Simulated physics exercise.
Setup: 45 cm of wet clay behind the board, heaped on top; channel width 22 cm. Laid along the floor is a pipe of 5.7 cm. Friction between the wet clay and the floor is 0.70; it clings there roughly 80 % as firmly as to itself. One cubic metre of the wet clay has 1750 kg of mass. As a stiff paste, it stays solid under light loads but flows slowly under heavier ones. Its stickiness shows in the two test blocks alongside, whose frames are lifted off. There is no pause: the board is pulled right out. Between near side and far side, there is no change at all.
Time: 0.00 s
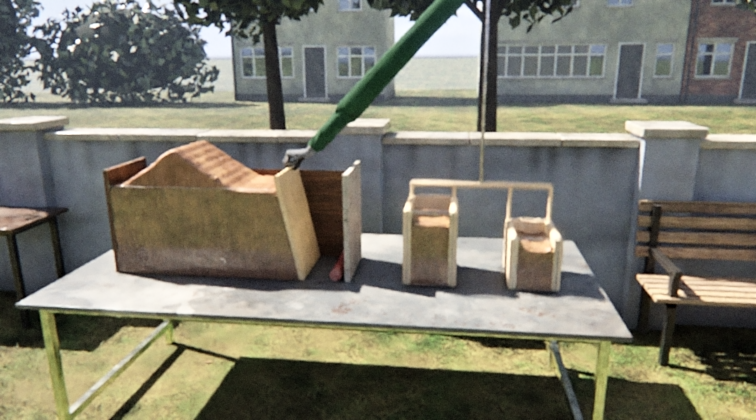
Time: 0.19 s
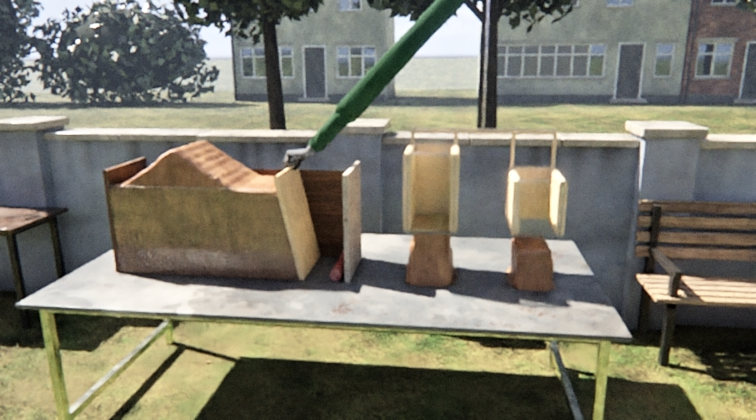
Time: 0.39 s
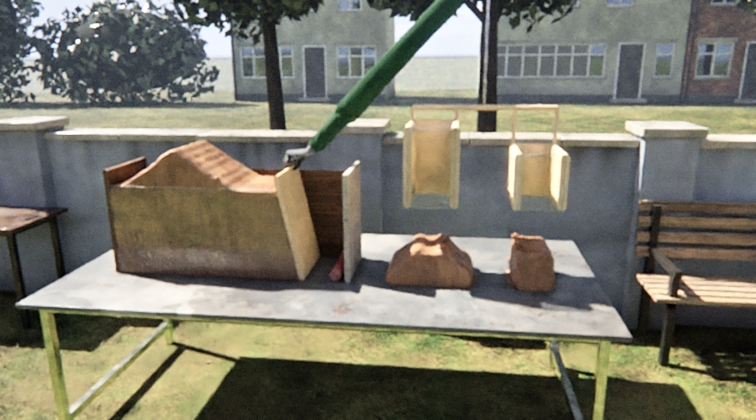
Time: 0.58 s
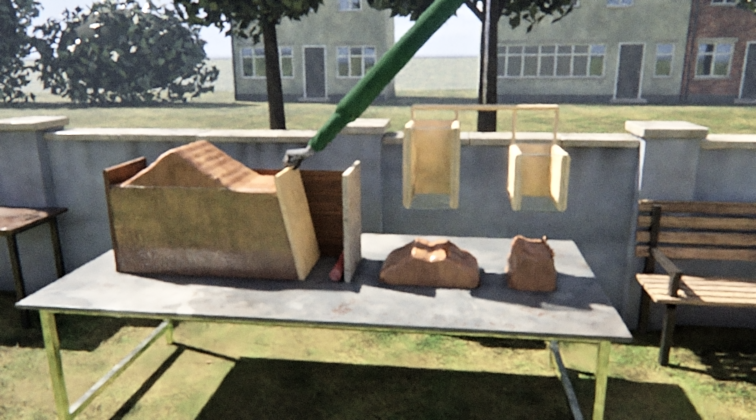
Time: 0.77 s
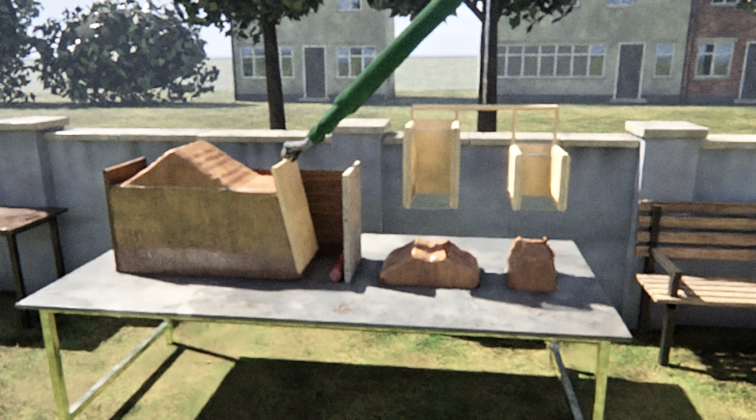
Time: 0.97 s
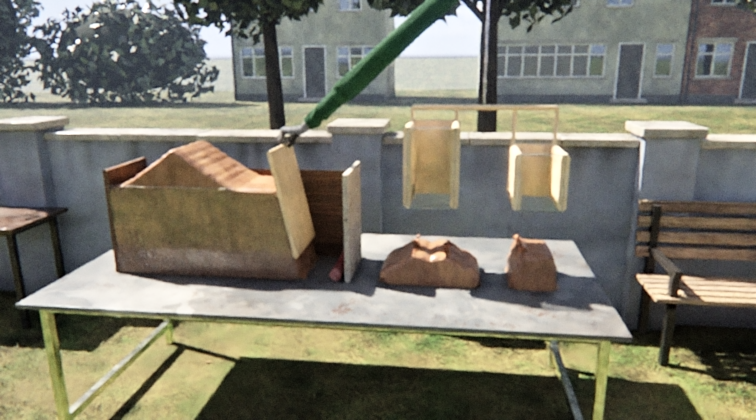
At first, two small blocks of wet clay stand inside wooden moulds beside a clay-filled box on a table. The moulds lift off and the blocks slump, the left one much more than the right. Then a green arm begins drawing the box's slanted board upward, while the heaped clay stays unmoved.
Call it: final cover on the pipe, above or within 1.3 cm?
Final cover is above 1.3 cm.
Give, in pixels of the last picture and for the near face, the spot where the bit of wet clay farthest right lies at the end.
It shows up near (343, 256) in the last picture.
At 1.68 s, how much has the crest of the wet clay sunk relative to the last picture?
I'd put it at close to 11.5 cm.
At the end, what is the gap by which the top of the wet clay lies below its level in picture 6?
The gap comes to roughly 13.0 centimetres.
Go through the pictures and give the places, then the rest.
Top of the board at (276, 190), not yet moved; top of the wet clay at (169, 153); blocks stand 32 cm, 21 cm (left to right), in the first frame.
Top of the board at (276, 190), not yet moved; top of the wet clay at (169, 153); blocks stand 29 cm, 20 cm (left to right), in the second frame.
Top of the board at (276, 190), not yet moved; top of the wet clay at (169, 153); blocks stand 18 cm, 18 cm (left to right), in the third frame.
Top of the board at (276, 190), not yet moved; top of the wet clay at (169, 153); blocks stand 16 cm, 18 cm (left to right), in the fourth frame.
Top of the board at (274, 181), moved 4.2 cm; top of the wet clay at (169, 154); blocks stand 16 cm, 17 cm (left to right), in the fifth frame.
Top of the board at (269, 165), moved 12 cm; top of the wet clay at (169, 154); blocks stand 16 cm, 17 cm (left to right), in the sixth frame.
After 1.29 s, the fallen stuff reaches 35 % of the way across and nothing lies on the pipe.
After 1.68 s, the fallen stuff reaches 96 % of the way across and 11 cm lies on the pipe.
After 2.06 s, the fallen stuff reaches 97 % of the way across and 16 cm lies on the pipe.
After 2.44 s, the fallen stuff reaches 97 % of the way across and 15 cm lies on the pipe.
After 2.49 s, at the end, the fallen stuff reaches 97 % of the way across and 15 cm lies on the pipe.
